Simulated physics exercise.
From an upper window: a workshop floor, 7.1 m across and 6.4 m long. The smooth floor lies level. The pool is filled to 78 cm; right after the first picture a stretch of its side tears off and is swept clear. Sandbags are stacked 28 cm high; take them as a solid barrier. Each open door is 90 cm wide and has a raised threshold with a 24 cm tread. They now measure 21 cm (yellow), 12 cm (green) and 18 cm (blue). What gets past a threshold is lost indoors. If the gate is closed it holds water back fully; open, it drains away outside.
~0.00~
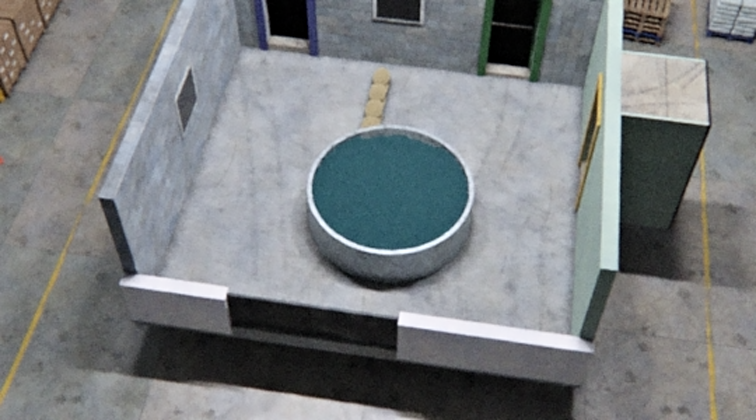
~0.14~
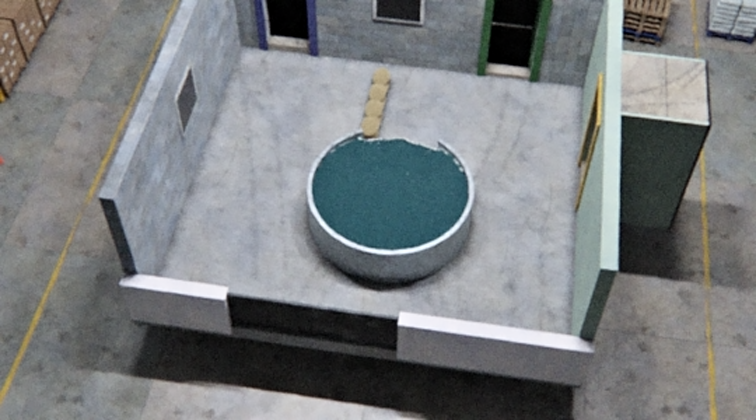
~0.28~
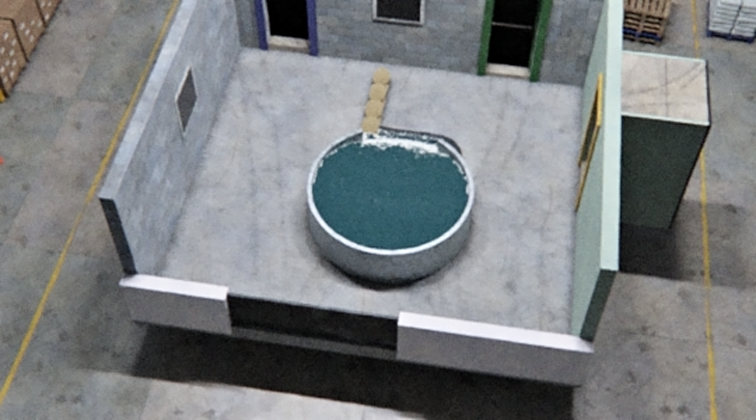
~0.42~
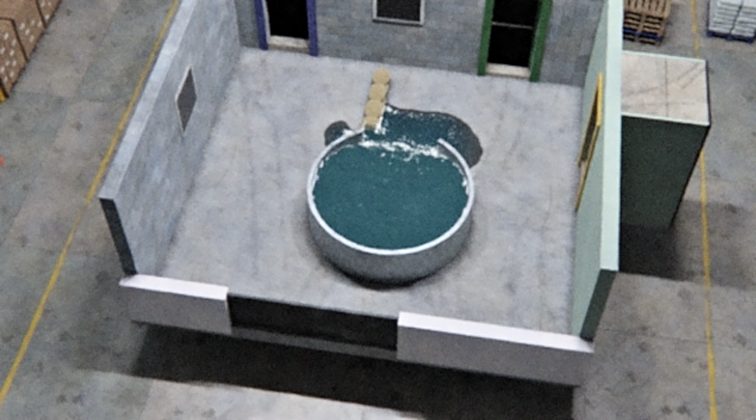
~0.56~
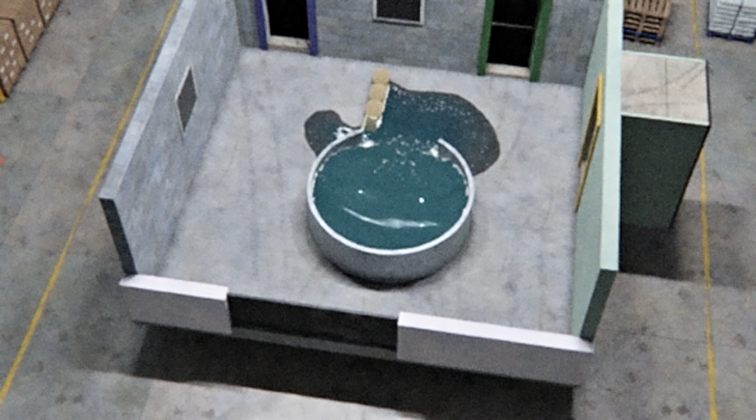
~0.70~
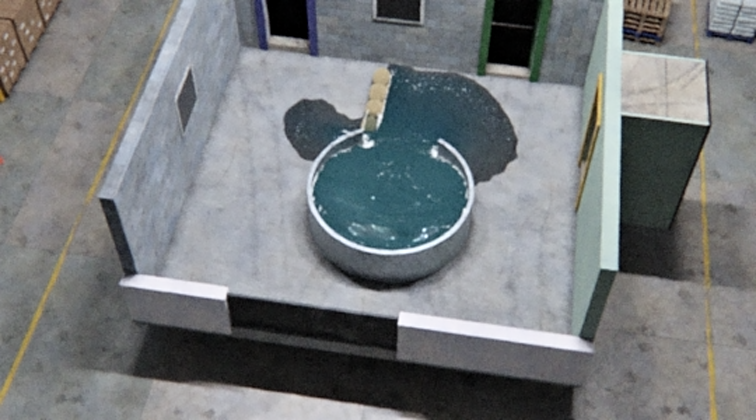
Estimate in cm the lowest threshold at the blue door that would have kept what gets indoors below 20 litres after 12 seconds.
It would have to be roughly 8.5 cm high.
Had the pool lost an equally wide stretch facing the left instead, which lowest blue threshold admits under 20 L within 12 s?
About 26 cm.
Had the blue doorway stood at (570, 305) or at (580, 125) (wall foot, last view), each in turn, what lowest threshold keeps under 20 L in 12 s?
Roughly 14.0 and 32 cm.
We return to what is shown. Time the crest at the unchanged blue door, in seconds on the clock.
Around 5.5 s.
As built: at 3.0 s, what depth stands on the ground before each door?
Depths in cm: Yellow 10, green 22, blue 6.
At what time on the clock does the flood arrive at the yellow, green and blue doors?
Yellow 2.8 s, green 0.9 s, blue 1.8 s.
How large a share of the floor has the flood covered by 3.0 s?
Some 50 per cent of it.
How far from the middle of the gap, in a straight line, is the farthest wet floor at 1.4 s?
About 4.0 m.
After 1.4 s water covers 35 % of the floor, deepest (56 cm) near (412, 70); it has not reached the blue door.
After 3.0 s water covers 50 % of the floor, deepest (50 cm) near (581, 90); 6 cm at the blue door, 0 litres in over its 18 cm threshold.
After 12.0 s water covers 100 % of the floor, deepest (16 cm) near (361, 136); 5 cm at the blue door, 0 litres in over its 18 cm threshold.
At the blue door as built, the water arrived by 1.8 s and peaked near 10 cm at 5.6 s.
Run again over the same 12 s with other heights there, 26 litres in over 7.5 cm, 11 litres over 10 cm. The limit of 20 litres is kept from about 8.5 cm up.
